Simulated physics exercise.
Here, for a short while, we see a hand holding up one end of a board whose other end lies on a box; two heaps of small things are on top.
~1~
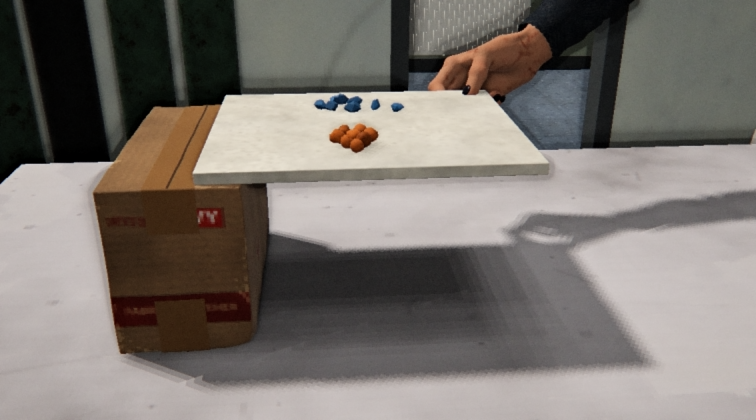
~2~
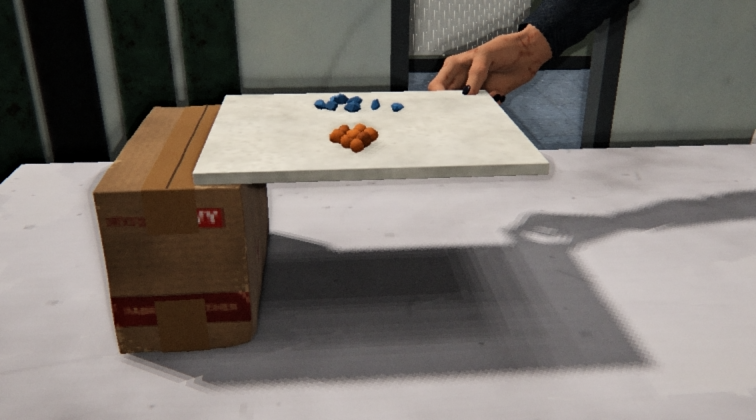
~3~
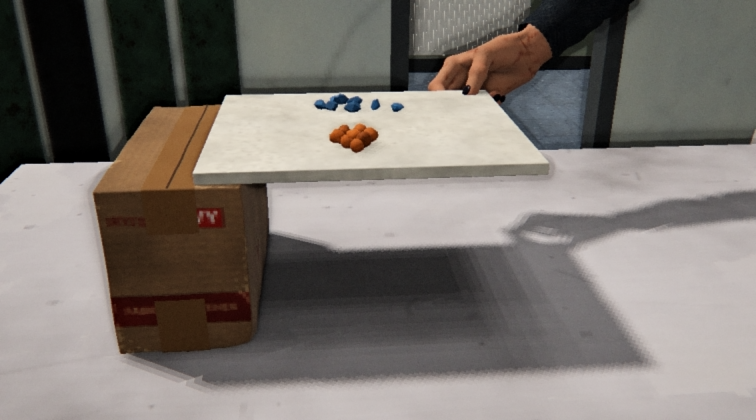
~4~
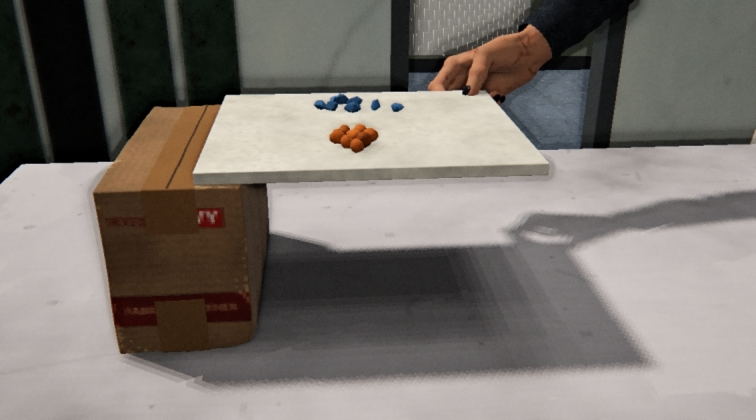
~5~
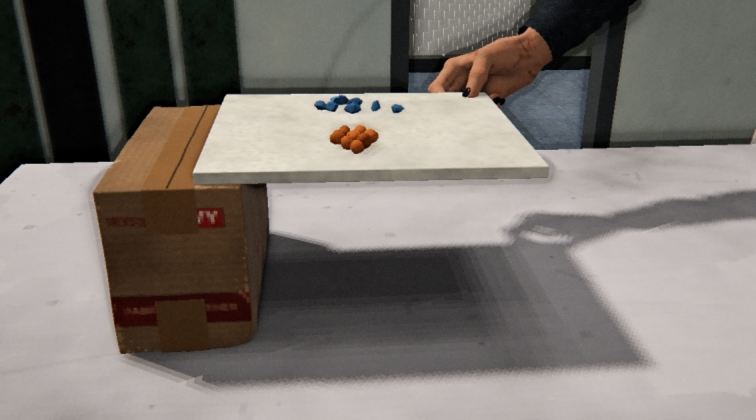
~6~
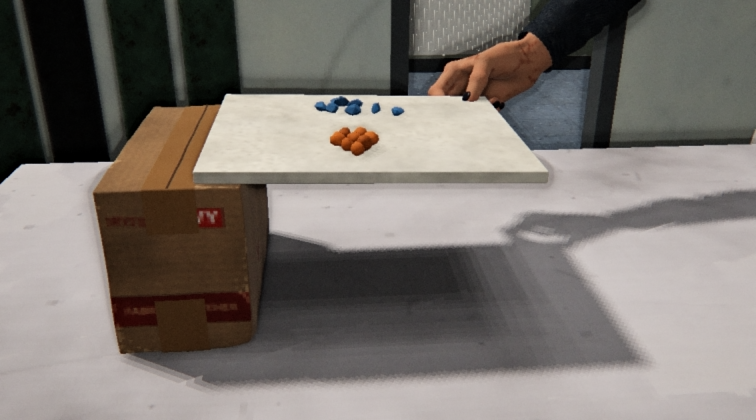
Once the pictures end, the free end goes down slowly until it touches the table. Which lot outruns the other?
It's the forward lot that travels the longer way.
Then, 0.64 s past the last view, board sloping at 22°; near lot all still on the board; far lot all still on the board.
Then, 1.20 s past the last view, board sloping at 38°; near lot mostly up to a board's length out; far lot most still on the board.
Then, 1.68 s past the last view, board resting at 39°; near lot mostly up to a board's length out; far lot mostly at the foot of the board.
Finally, board resting at 39°; near lot mostly up to a board's length out; far lot mostly at the foot of the board; the near lot has gone farther.
